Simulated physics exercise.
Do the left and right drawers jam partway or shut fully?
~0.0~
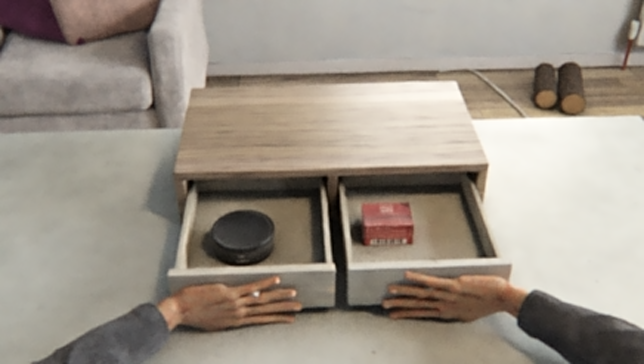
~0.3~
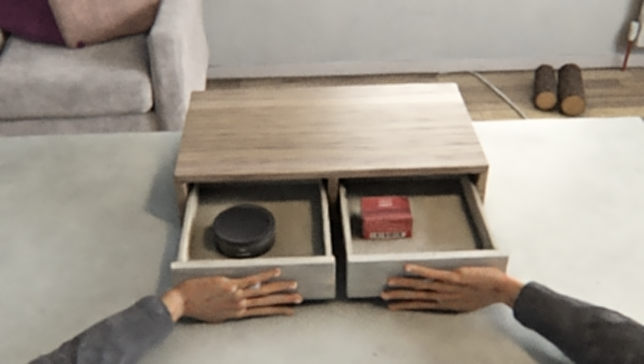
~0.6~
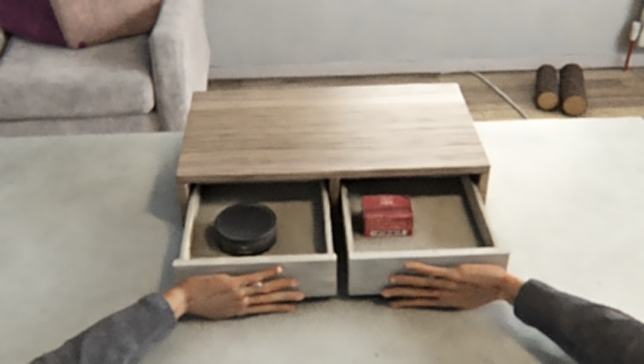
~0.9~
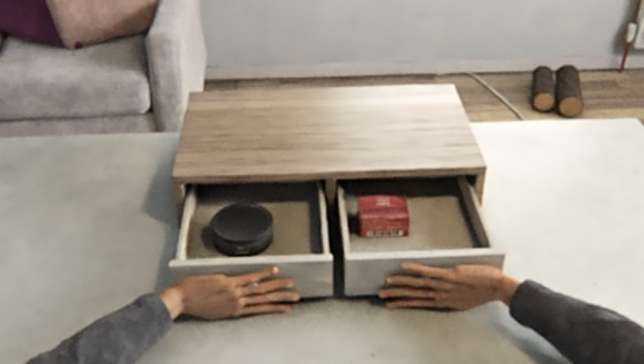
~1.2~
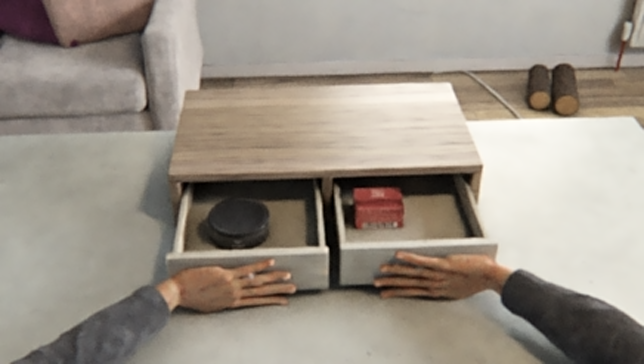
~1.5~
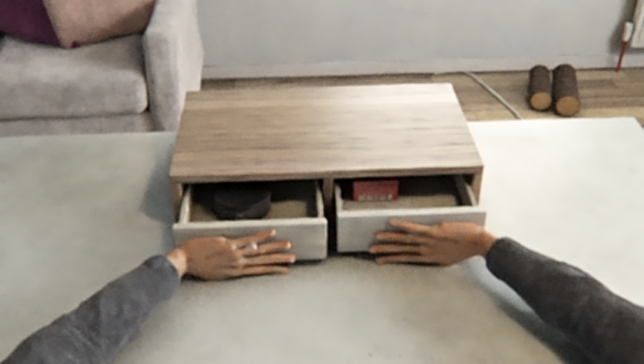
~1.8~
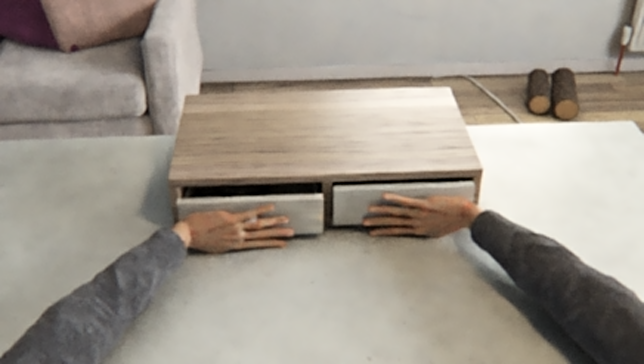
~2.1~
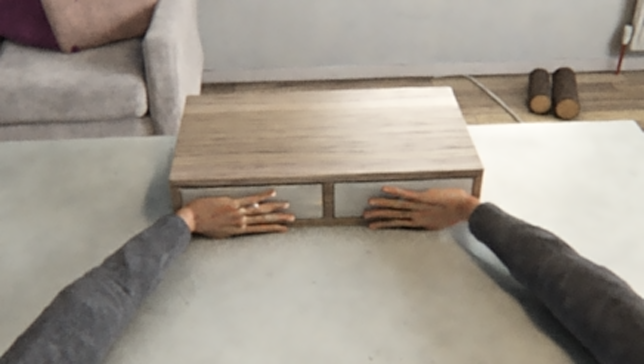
Both drawers shut fully, with their fronts flush with the chest.
